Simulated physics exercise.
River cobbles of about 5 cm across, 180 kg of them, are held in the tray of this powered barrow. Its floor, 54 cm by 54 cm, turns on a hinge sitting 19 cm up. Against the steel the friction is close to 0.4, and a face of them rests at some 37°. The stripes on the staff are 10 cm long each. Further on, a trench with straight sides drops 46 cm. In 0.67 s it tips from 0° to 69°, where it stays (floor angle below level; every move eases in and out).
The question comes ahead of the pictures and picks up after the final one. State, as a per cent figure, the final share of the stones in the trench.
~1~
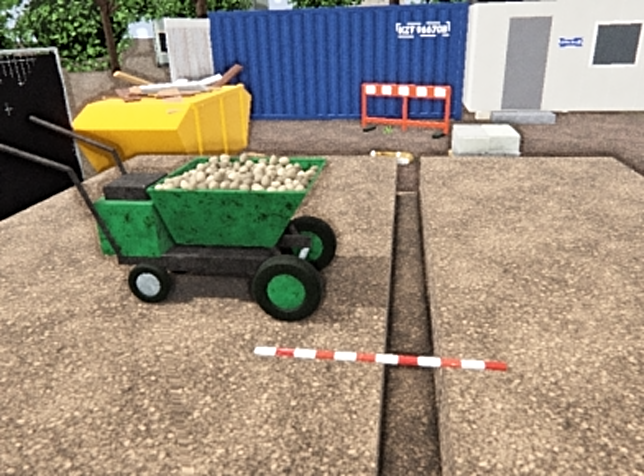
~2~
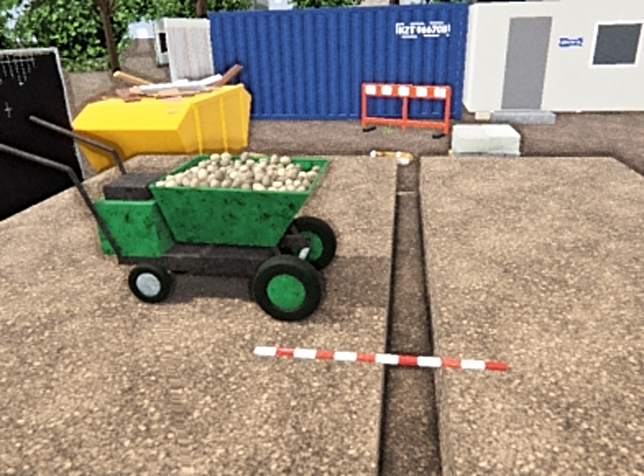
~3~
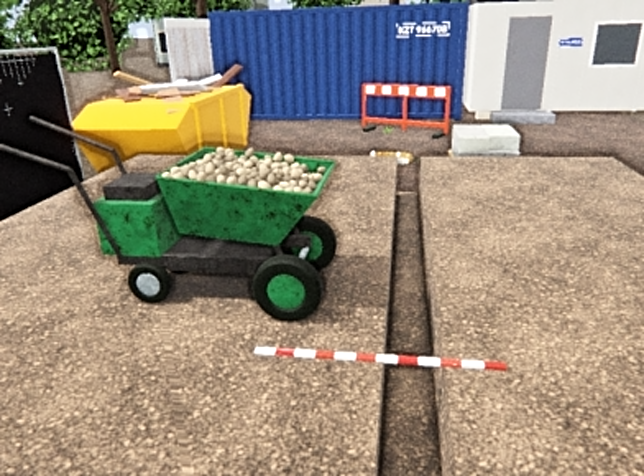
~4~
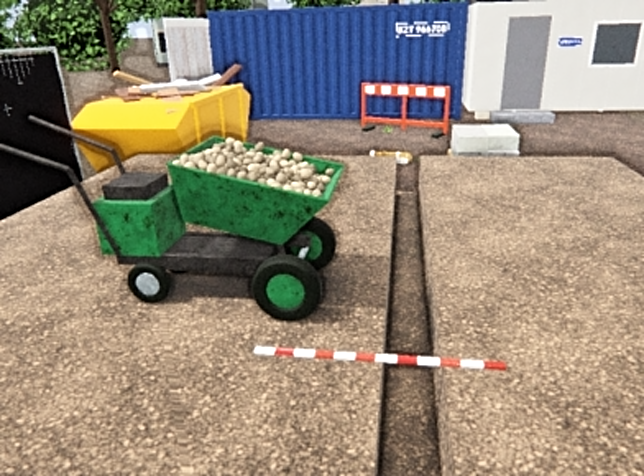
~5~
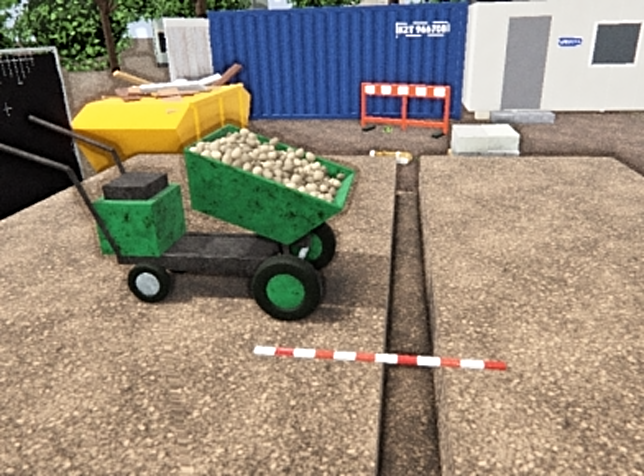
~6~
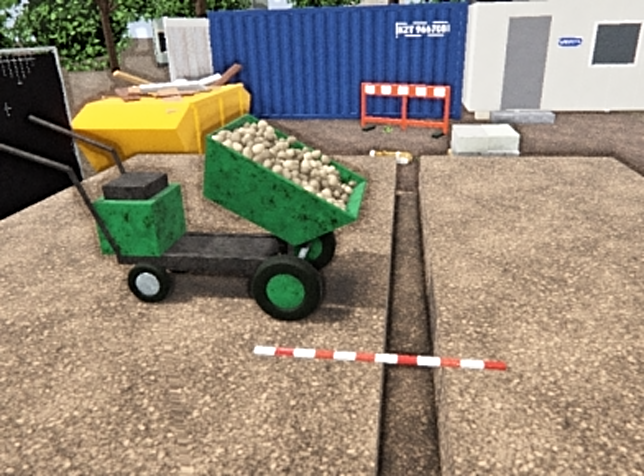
The final share is about 51 per cent.
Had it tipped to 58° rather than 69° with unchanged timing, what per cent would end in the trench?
Near 30 per cent then.
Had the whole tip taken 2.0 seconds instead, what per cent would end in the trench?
Then about 75 per cent.
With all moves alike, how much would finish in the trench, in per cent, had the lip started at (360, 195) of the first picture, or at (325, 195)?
Roughly 10 in a hundred, then 35 in a hundred.
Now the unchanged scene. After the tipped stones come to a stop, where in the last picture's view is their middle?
Middle at around (432, 306), I'd say.
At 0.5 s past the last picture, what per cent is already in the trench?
Approx. 15 % of the load.
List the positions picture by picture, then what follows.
In the first picture, the tray is at 0°, its lip at (306, 193); the top of the load is at (235, 166).
In the second picture, lip at (309, 194), floor tilted 2°, highest stones at (226, 164).
In the third picture, the tray is at 6°, its lip at (317, 196); the top of the load is at (220, 157).
In the fourth picture, the tray is at 12°, its lip at (328, 201); the top of the load is at (222, 150).
In the fifth picture, the tray is at 20°, its lip at (342, 209); the top of the load is at (232, 139).
In the sixth picture, lip at (356, 219), floor tilted 29°, highest stones at (249, 130).
Then, 0.2 s after the last picture the floor is at 58°, 100 % in the tray; the foremost stones are at (383, 227).
Then, 0.5 s after the last picture the floor is at 69°, 69 % in the tray, 17 % in the trench, 14 % past the trench; the foremost stones are at (471, 300).
Then, 0.8 s after the last picture the floor is at 69°, 27 % in the tray, 27 % in the trench, 46 % past the trench; the foremost stones are at (613, 302).
Then, 2.8 s after the last picture the floor is at 69°, 2 % in the tray, 51 % in the trench, 47 % past the trench; the foremost stones are past the picture's edge.
